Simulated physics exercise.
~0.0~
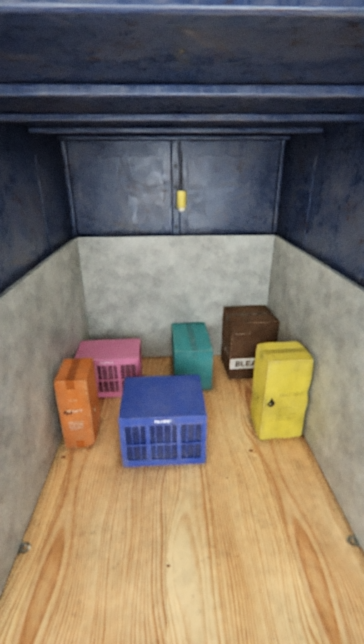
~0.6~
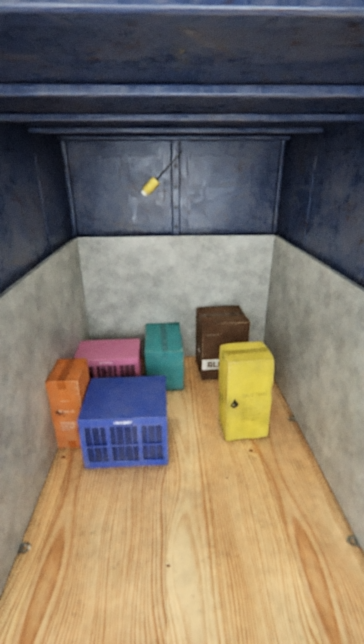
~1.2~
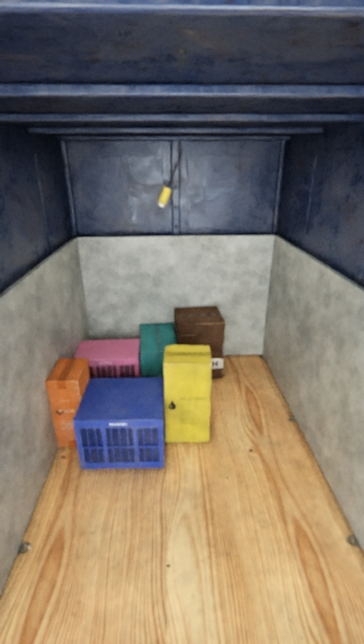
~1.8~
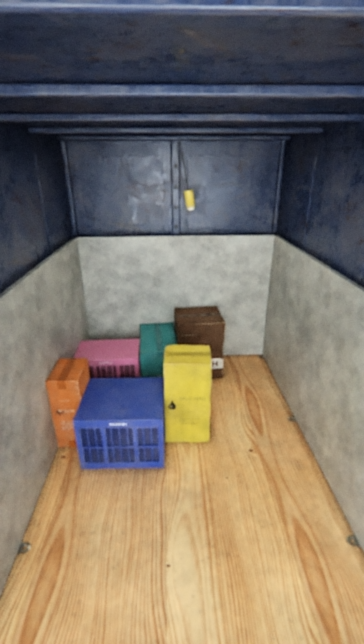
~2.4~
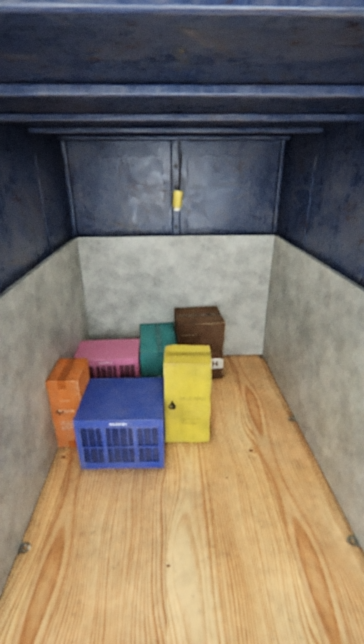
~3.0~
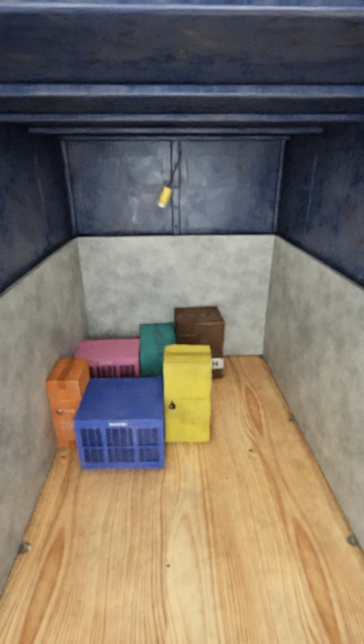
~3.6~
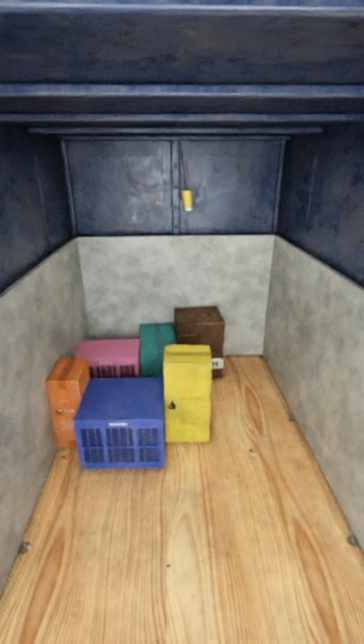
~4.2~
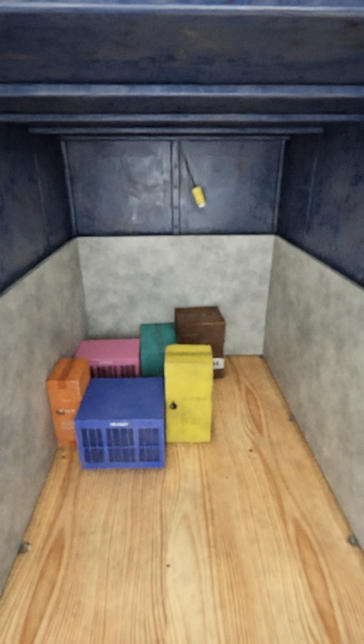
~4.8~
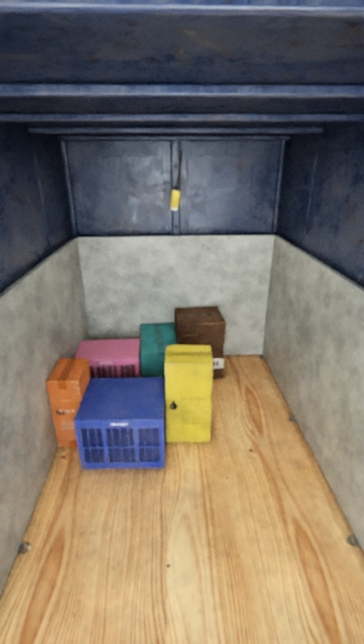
Blue, yellow, turquoise and brown containers slide left across the wooden floor of a van's load bay, closing up beside the orange box and pink chest as a hanging yellow lamp swings. They then stay clustered at the left, all upright, while the lamp keeps swaying.
